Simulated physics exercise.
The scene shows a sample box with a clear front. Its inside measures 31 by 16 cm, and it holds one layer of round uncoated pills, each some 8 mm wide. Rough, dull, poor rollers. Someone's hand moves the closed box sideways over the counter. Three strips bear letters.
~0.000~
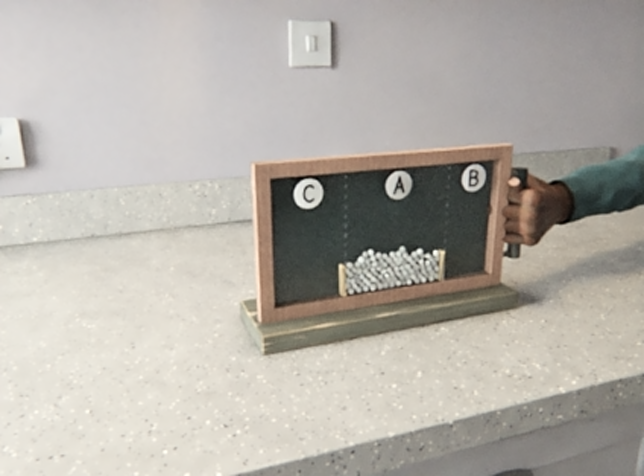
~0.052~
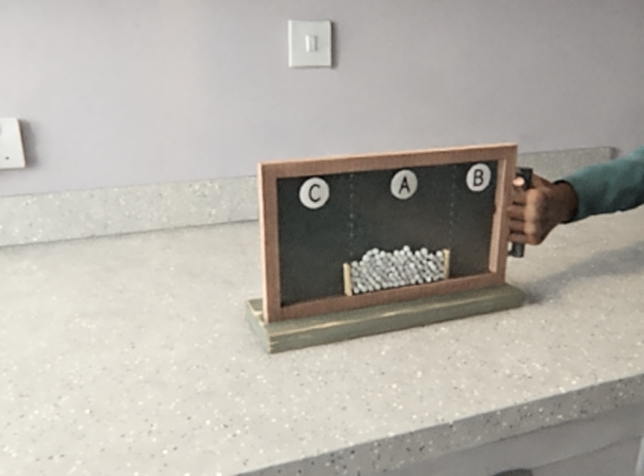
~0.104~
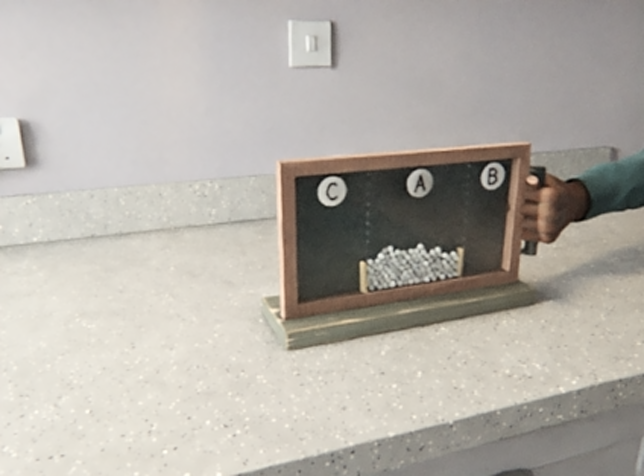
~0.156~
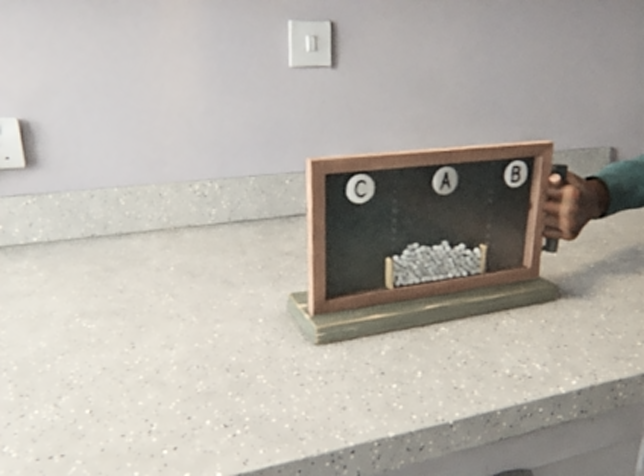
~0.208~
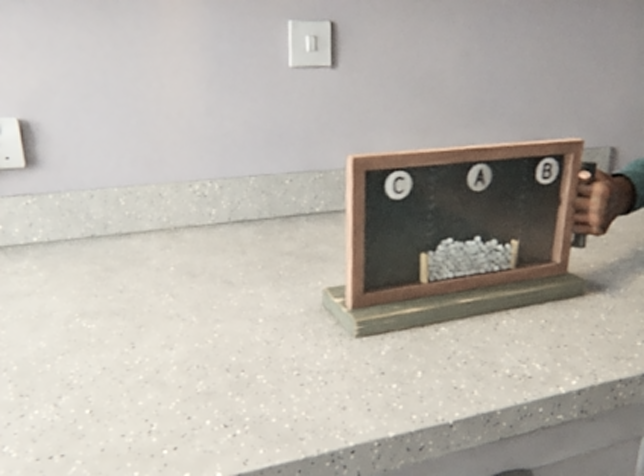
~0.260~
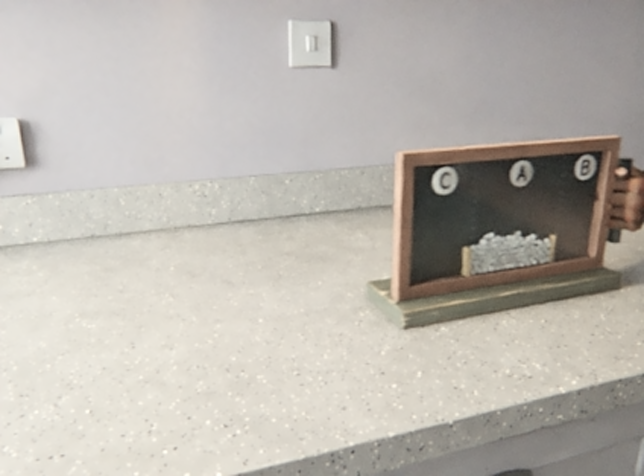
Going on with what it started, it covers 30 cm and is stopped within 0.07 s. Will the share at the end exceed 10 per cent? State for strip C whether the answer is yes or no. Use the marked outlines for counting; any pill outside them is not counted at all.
For strip C the answer is no.
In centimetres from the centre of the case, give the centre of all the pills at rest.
Right: About 4 cm; below: About 6 cm.
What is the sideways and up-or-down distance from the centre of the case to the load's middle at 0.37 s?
2 cm right, 5 cm below.
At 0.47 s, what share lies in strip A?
About 80 % of the load.
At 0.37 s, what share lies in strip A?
The share there is around 100 %.
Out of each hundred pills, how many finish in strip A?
Near 80 in a hundred, I'd say.
After 0.37 s, it is 30 cm to the right; the pills' middle is 2 cm right of and 5 cm below the centre; A 100 %.
After 0.47 s, it is 30 cm to the right; the pills' middle is 4 cm right of and 5 cm below the centre; A 80 %, B 20 %.
After 0.62 s, it is 30 cm to the right; the pills' middle is 4 cm right of and 6 cm below the centre; A 80 %, B 20 %.
At rest by 1.1 s, it is 30 cm to the right; A 80 %, B 20 %, C 0 %.
